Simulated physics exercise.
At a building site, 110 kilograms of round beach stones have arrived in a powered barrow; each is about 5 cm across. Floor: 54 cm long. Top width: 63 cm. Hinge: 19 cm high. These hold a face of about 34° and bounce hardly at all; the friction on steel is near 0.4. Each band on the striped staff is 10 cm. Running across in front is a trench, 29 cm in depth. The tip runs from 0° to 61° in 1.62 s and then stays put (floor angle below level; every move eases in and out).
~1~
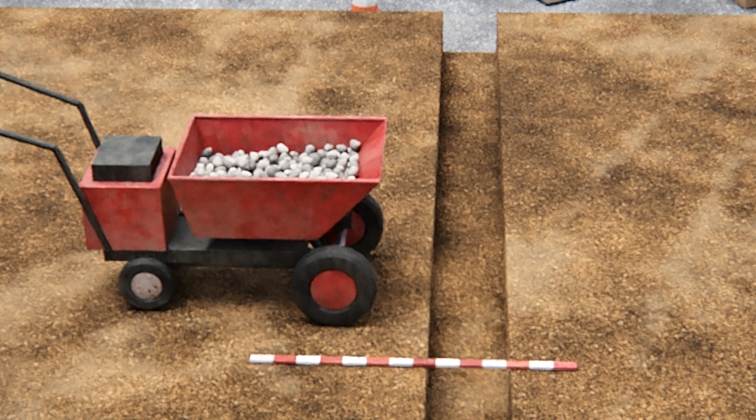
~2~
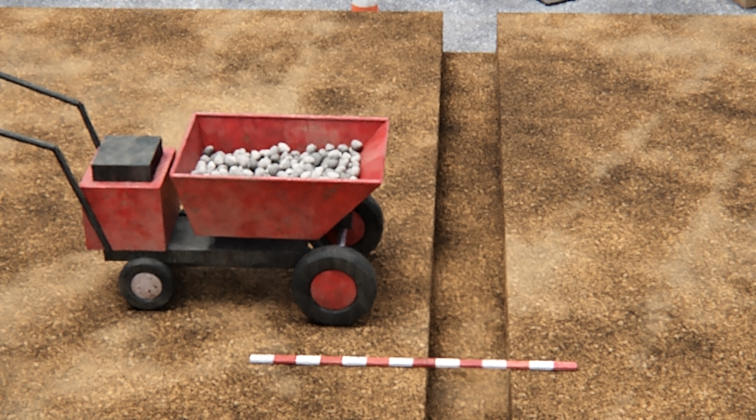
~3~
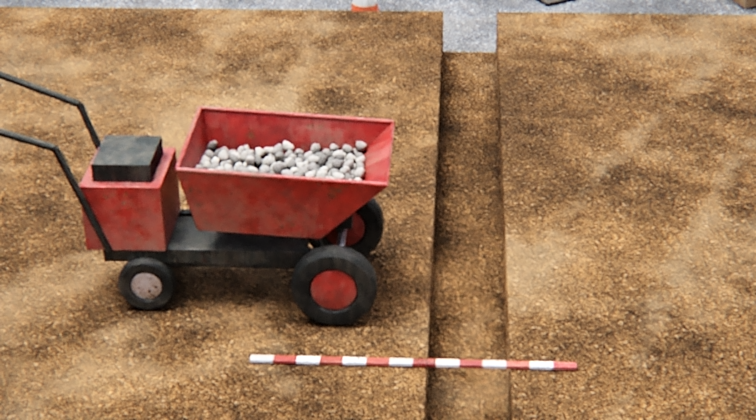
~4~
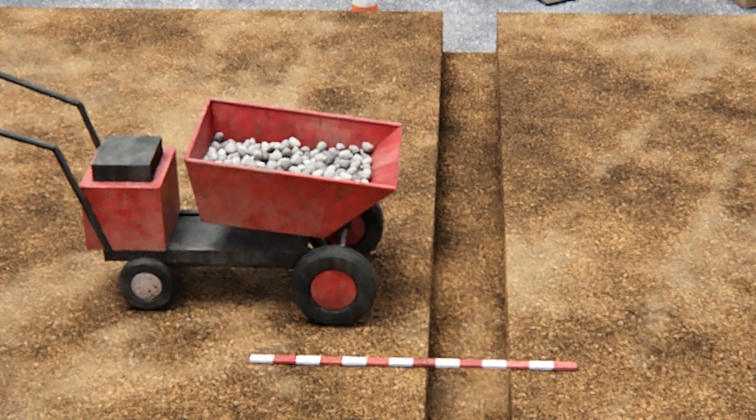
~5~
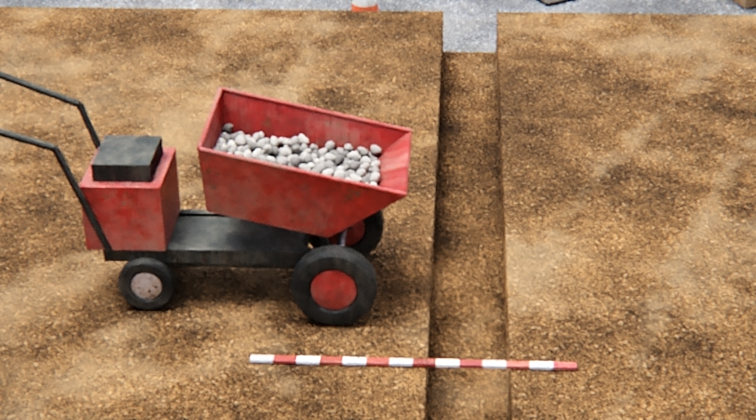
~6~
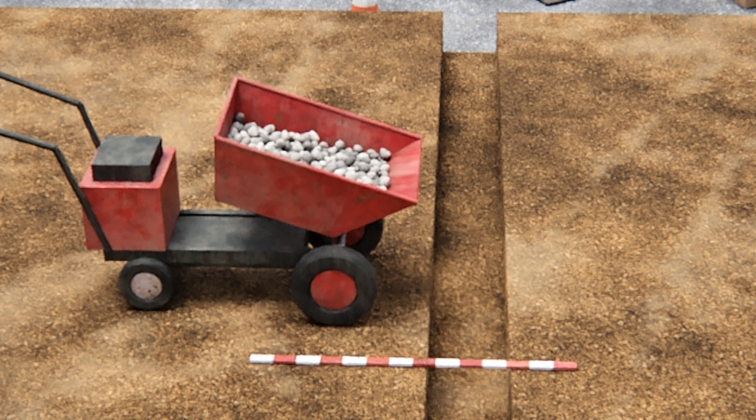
At a building site, a red dumper's tray of grey stones tilts toward a trench.
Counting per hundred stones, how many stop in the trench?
Some 67.
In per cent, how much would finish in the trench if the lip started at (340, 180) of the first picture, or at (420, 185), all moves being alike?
95 % and 30 %.
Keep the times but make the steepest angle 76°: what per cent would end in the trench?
Then about 60 per cent.
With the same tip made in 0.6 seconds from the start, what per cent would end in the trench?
My guess is near 50 percent.
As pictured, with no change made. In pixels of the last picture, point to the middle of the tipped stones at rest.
Somewhere around (493, 327) in the last picture.
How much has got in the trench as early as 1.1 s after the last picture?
Close to 20 per cent at that time.
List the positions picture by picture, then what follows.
In the first picture, lip at (379, 182), floor tilted 0°, highest stones at (312, 163).
In the second picture, lip at (381, 183), floor tilted 1°, highest stones at (299, 163).
In the third picture, lip at (387, 185), floor tilted 4°, highest stones at (273, 160).
In the fourth picture, the tray is at 8°, its lip at (395, 189); the top of the load is at (237, 152).
In the fifth picture, lip at (406, 195), floor tilted 13°, highest stones at (236, 142).
In the sixth picture, lip at (417, 202), floor tilted 19°, highest stones at (243, 130).
Then, 0.6 s after the last picture the floor is at 52°, 100 % in the tray; the foremost stones are at (444, 225).
Then, 1.1 s after the last picture the floor is at 61°, 69 % in the tray, 19 % in the trench, 12 % past the trench; the foremost stones are at (555, 297).
Then, 1.5 s after the last picture the floor is at 61°, 40 % in the tray, 30 % in the trench, 31 % past the trench; the foremost stones are at (642, 301).
Then, 3.4 s after the last picture the floor is at 61°, 0 % in the tray, 67 % in the trench, 33 % past the trench; the foremost stones are at (699, 291).
